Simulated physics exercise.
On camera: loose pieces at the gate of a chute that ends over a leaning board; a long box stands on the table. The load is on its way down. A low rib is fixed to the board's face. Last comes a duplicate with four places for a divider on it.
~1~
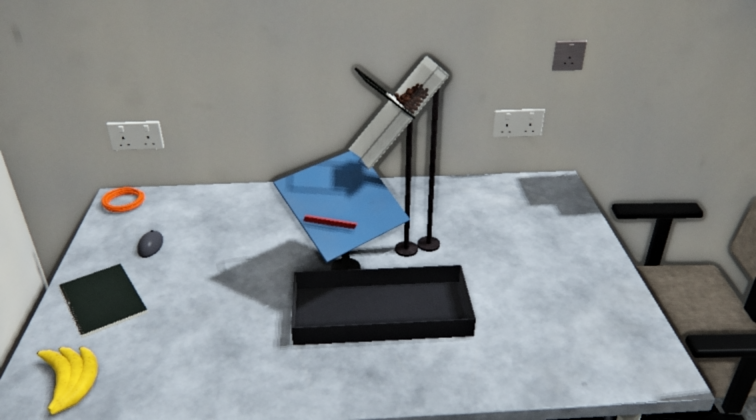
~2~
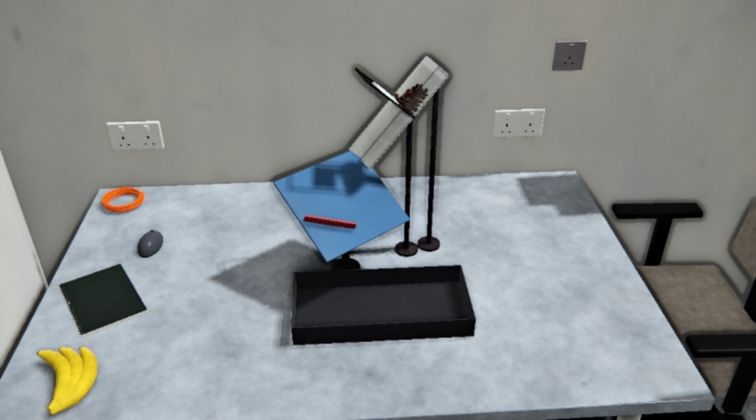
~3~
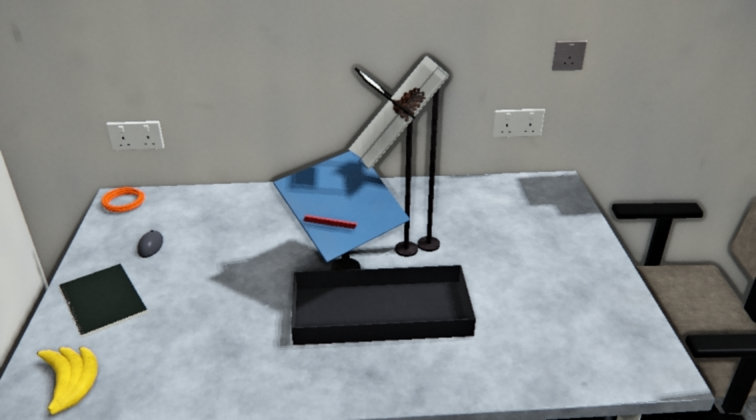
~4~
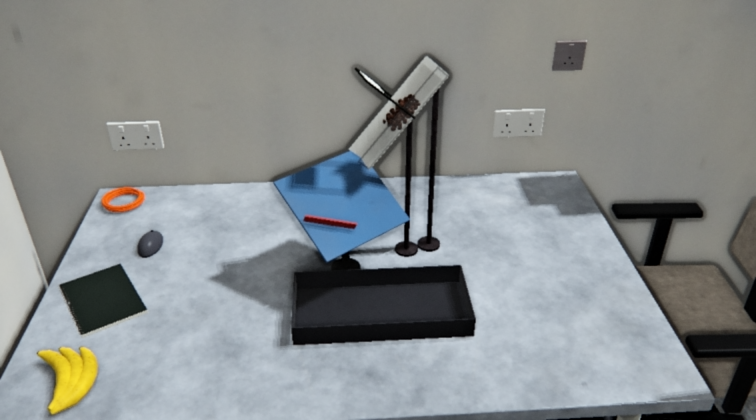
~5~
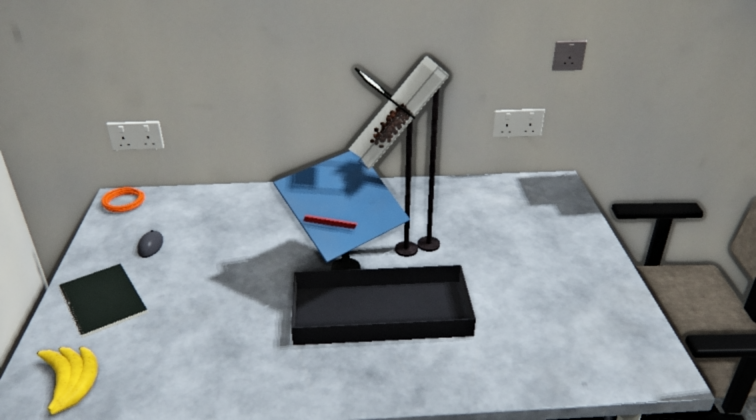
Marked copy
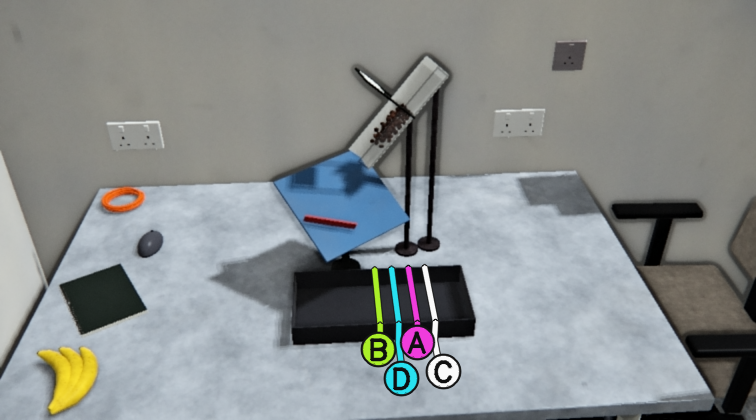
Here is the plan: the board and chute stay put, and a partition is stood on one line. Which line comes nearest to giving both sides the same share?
D is best.
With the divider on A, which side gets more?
More lands on the left.
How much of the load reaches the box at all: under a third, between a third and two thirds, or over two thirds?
Between a third and two thirds.
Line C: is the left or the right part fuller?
Left.
On the marked copy, line A crosses the front rim at (417, 322); line B crosses the front rim at (380, 323); line C crosses the front rim at (435, 321); line D crosses the front rim at (398, 323).
With A, of what is caught, nearly all on the left of the divider, a small part on the right.
With B, of what is caught, a stray few on the left of the divider, nearly all on the right.
With C, of what is caught, nearly all on the left of the divider, a stray few on the right.
With D, of what is caught, about half on the left of the divider, about half on the right.
